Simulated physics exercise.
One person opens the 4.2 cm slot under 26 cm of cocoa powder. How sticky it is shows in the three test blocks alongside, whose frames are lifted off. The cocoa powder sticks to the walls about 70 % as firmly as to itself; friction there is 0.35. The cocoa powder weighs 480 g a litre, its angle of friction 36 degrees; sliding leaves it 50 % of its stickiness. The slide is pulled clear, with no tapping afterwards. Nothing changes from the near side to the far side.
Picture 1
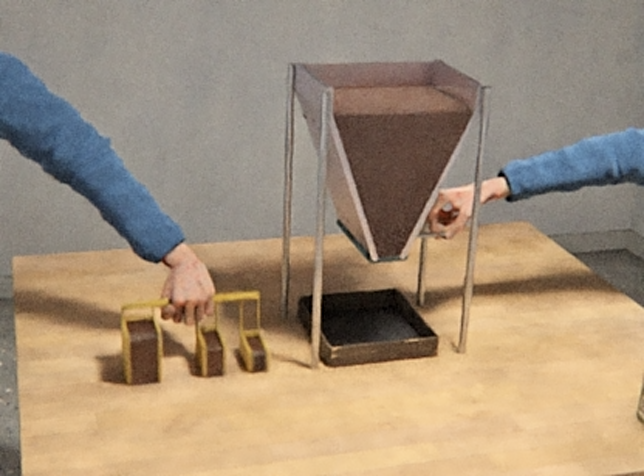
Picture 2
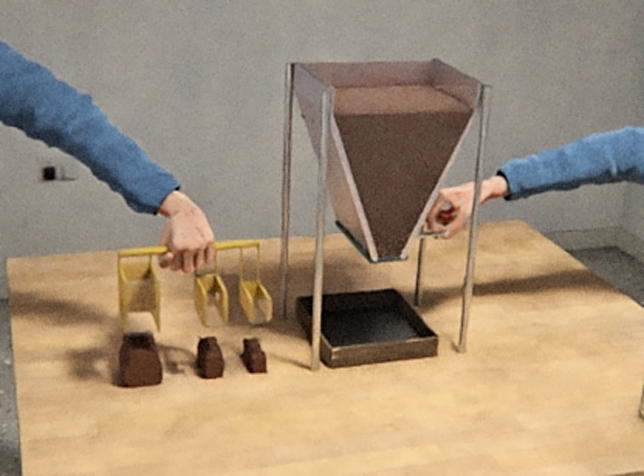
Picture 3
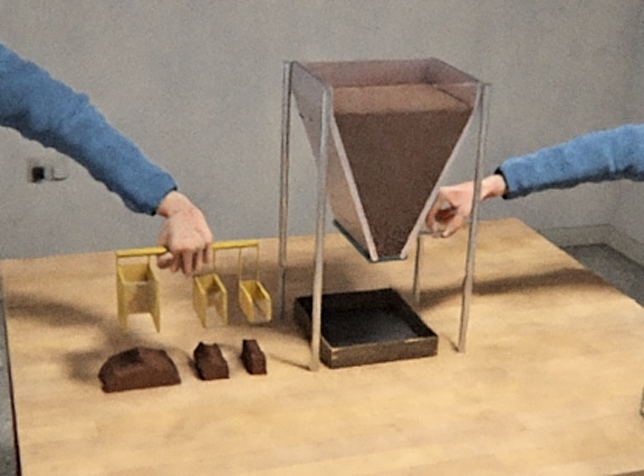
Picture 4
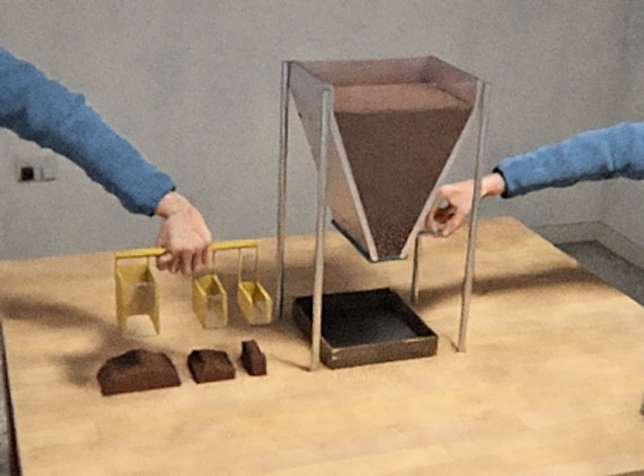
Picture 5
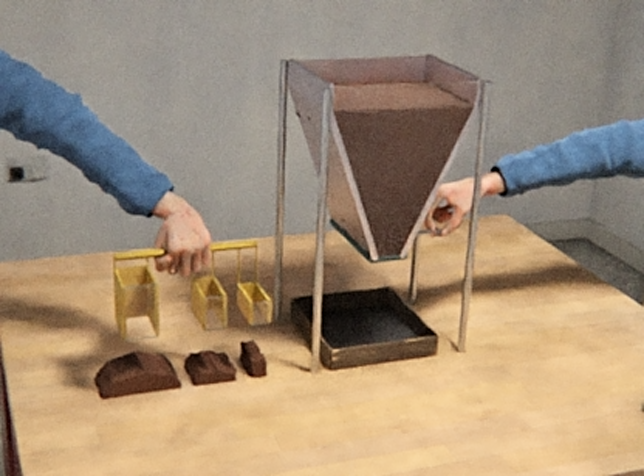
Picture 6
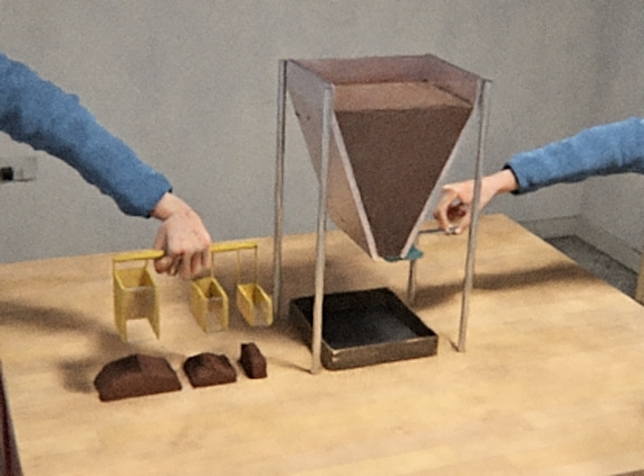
On a wooden table beside a hopper of brown powder, a hand lifts yellow moulds off three dark blocks. The largest block slumps into a low mound and the middle one sags after it, while the smallest barely changes. At the right, another hand then draws the slide outward beneath the hopper.
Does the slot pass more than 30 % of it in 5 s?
The cocoa powder pours.
Last picture + 0.35 s, 9 % has run out.
Last picture + 0.77 s, 35 % has run out.
Last picture + 1.18 s, 61 % has run out.
Last picture + 1.60 s, 88 % has run out.
Last picture + 4.90 s, 100 % has run out.
